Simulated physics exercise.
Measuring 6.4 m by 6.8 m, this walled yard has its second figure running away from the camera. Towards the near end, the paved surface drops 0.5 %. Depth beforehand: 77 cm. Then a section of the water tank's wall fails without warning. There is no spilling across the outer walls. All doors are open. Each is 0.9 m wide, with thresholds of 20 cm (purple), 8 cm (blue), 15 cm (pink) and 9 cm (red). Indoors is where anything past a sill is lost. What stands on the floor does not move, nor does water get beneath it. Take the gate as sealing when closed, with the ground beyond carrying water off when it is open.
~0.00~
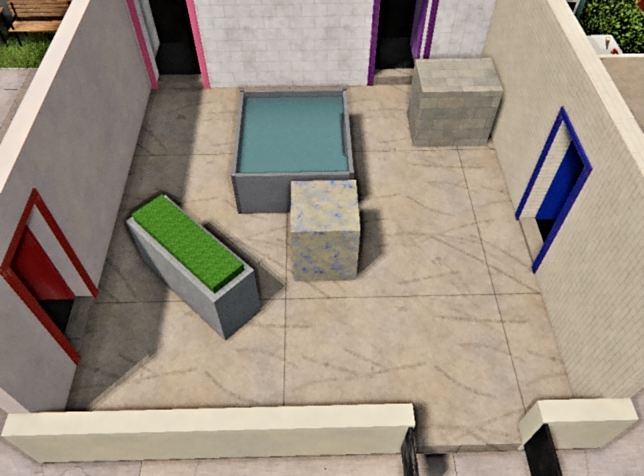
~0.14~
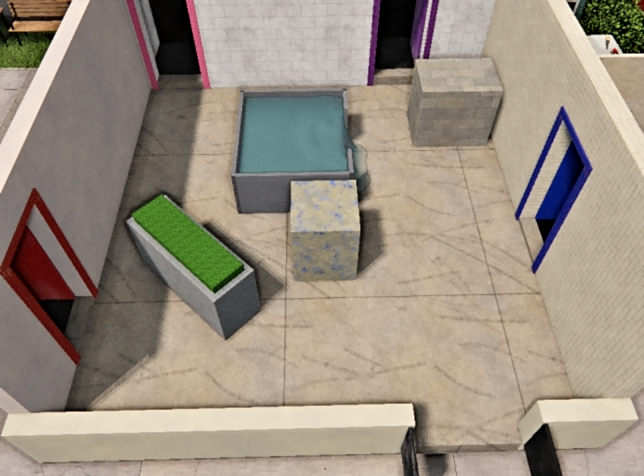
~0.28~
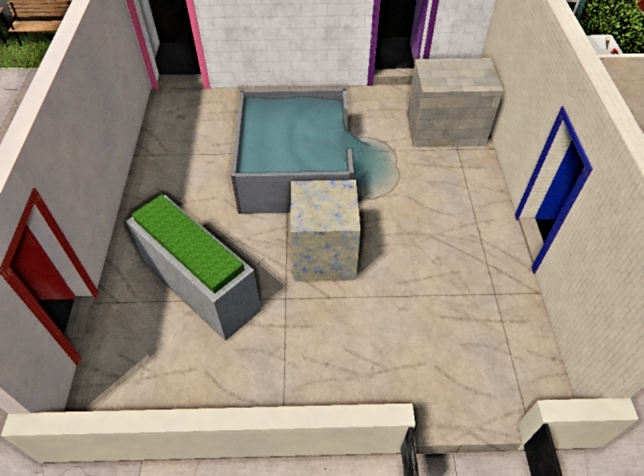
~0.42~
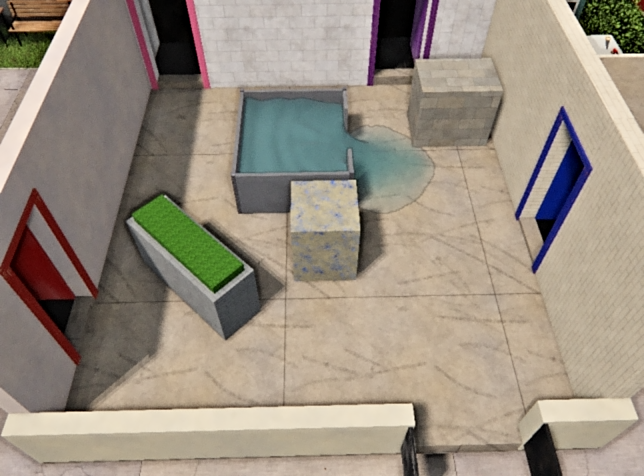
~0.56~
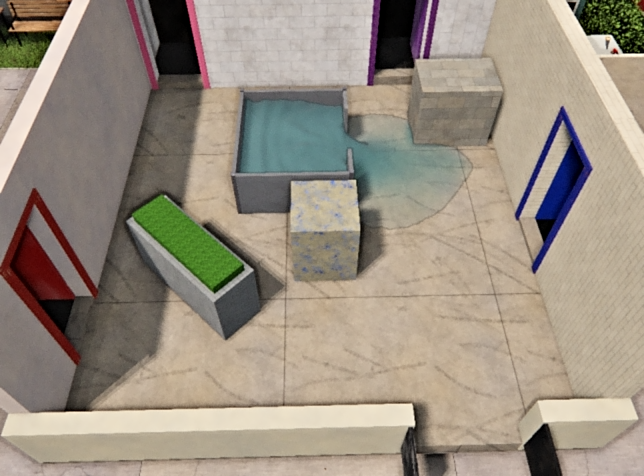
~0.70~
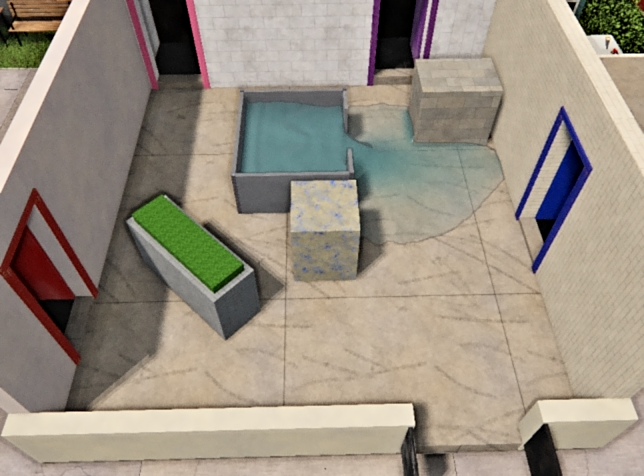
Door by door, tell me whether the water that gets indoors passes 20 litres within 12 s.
Outcome: The purple door will hold enough water back, the blue door will not hold enough water back, the pink door will hold enough water back, the red door will hold enough water back.
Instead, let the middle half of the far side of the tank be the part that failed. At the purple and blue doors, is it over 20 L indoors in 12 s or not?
Result against the limit at purple: Limit held; result at blue: Limit held.
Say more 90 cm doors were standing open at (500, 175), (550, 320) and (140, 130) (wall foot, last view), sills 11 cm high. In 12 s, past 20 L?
Door 1: Higher; door 2: Lower; door 3: Lower.
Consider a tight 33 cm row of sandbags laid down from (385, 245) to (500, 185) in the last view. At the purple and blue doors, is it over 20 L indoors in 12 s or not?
Against that limit: Purple below, blue below.
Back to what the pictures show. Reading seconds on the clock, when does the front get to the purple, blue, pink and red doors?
So, purple at 1.1 s, then blue at 1.1 s, pink at 3.6 s, and red at 7.5 s.
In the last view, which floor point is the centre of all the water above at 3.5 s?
Centre: Roughly (386, 183) px.
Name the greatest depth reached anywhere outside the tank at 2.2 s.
I'd put it at close to 38 cm.
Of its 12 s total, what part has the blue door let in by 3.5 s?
About 80%.
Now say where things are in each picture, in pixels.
The first frame shows still water, 77 cm deep, in the water tank at (293, 133).
In the second frame, water pours out at (345, 153) and has run 0.6 m, to (359, 188); typically 11 cm deep outside, 77 cm at the water tank's back.
In the third frame, the front is at (391, 185), 0.9 m from the gap at (345, 155); 0.9 m2 of floor is under water; 77 cm left at the back of the water tank.
In the fourth frame, the front is at (430, 166), 1.5 m from the gap at (345, 155); 2.1 m2 of floor is under water; 71 cm left at the back of the water tank.
In the fifth frame, the front is at (468, 166), 2.1 m from the gap at (345, 156); 3.7 m2 of floor is under water; 65 cm left at the back of the water tank.
In the sixth frame, the front is at (502, 175), 2.7 m from the gap at (345, 155); 5.2 m2 of floor is under water; 66 cm left at the back of the water tank.
After 1.4 s water covers 20 % of the floor and is deepest (48 cm) near (493, 155); purple door 19 cm at the sill, 0 L in, blue door 18 cm at the sill, 3 L in, pink door not reached, red door not reached.
After 2.2 s water covers 30 % of the floor and is deepest (38 cm) near (495, 163); purple door 20 cm at the sill, 4 L in, blue door 18 cm at the sill, 37 L in, pink door not reached, red door not reached.
After 3.5 s water covers 45 % of the floor and is deepest (27 cm) near (495, 163); purple door 15 cm at the sill, 6 L in, blue door 12 cm at the sill, 66 L in, pink door not reached, red door not reached.
After 7.0 s water covers 75 % of the floor and is deepest (13 cm) near (557, 407); purple door 7 cm at the sill, 6 L in, blue door 8 cm at the sill, 83 L in, pink door 10 cm at the sill, 0 L in, red door not reached.
After 12.0 s water covers 95 % of the floor and is deepest (12 cm) near (193, 431); purple door 4 cm at the sill, 6 L in, blue door 5 cm at the sill, 83 L in, pink door 5 cm at the sill, 0 L in, red door 9 cm at the sill, 0 L in.
